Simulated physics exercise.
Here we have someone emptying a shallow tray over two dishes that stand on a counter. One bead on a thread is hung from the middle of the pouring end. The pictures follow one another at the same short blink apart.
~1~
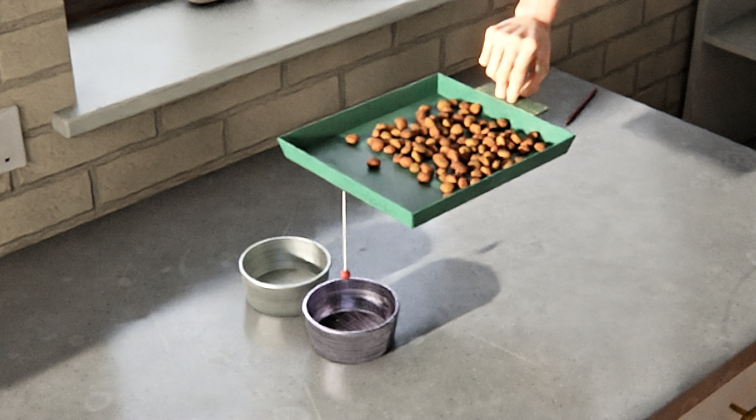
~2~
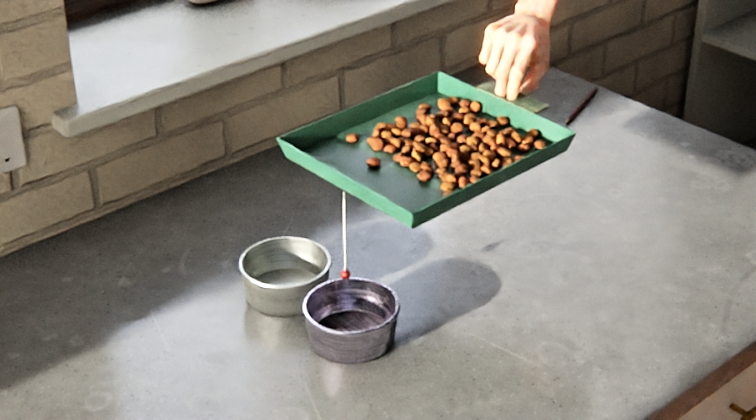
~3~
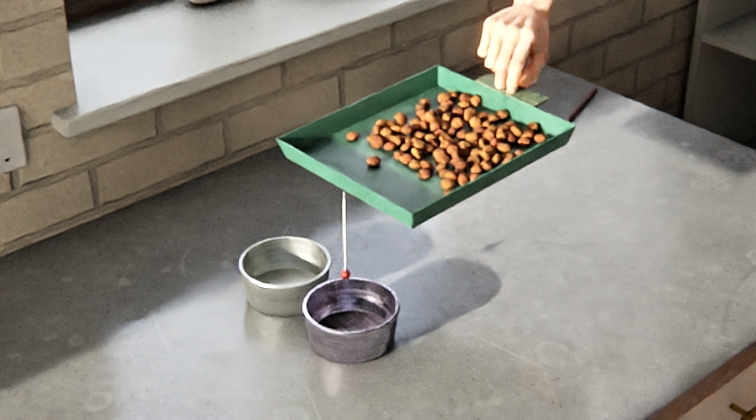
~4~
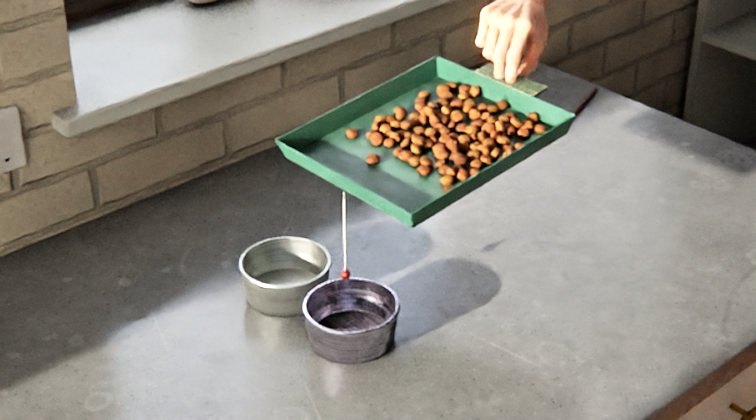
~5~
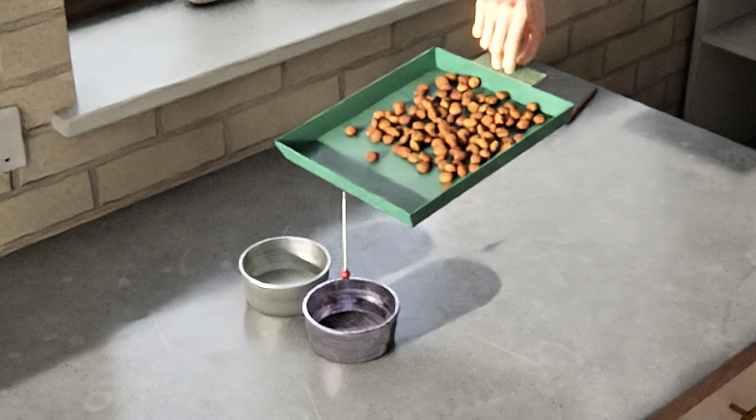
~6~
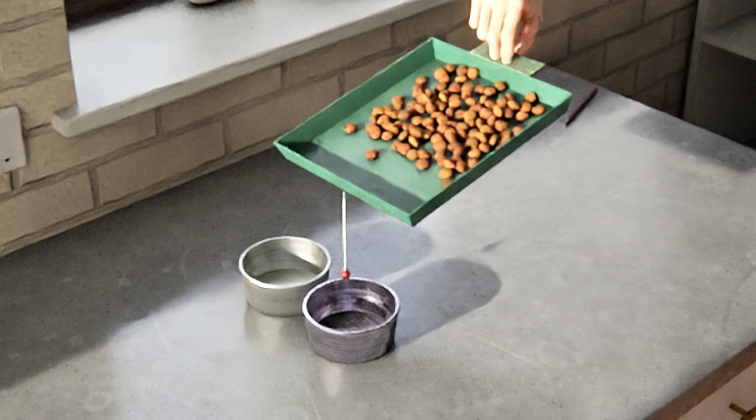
The clip opens on a hand holding a level green tray of brown kibble above two metal dishes on a grey counter, a red bead hanging on a thread beneath it. After a brief stillness, the hand slowly raises the far end, tilting the tray slightly while the kibble stays bunched together.
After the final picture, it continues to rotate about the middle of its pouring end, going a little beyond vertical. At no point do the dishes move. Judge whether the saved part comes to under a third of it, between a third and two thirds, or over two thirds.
The saved part comes to between a third and two thirds of it.
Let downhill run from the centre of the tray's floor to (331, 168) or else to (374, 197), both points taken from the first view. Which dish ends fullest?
The first try favours the leftmost dish, the second the rightmost dish.
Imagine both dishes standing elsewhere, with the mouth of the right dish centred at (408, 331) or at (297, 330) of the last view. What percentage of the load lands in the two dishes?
Roughly 20% the first time and 50% the second time.
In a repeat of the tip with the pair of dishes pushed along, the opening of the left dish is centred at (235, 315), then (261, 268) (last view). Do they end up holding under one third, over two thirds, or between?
Taking the tries in order: Under a third and beyond two thirds.
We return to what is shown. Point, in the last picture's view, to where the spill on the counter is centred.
I'd say near (249, 372), give or take.
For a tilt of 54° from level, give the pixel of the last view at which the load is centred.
I'd put the middle of the pieces at roughly (345, 163).
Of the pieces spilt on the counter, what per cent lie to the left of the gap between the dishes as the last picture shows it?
Estimate: Roughly 80 %.
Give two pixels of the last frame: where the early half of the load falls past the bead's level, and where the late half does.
Initially about (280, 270); subsequently about (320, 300).
Soon after the last picture, tray tipped steeply; nearly all on the tray; a stray few in the air.
A little later, tray tipped right over; most on the tray; a stray few in the right dish; a small part in the left dish; a small part outside both; a small part in the air.
Later still, tray tipped past a quarter turn; about a quarter in the right dish; about a third in the left dish; about half outside both.
At rest, tray tipped past a quarter turn; about a quarter in the right dish; about a third in the left dish; about half outside both.
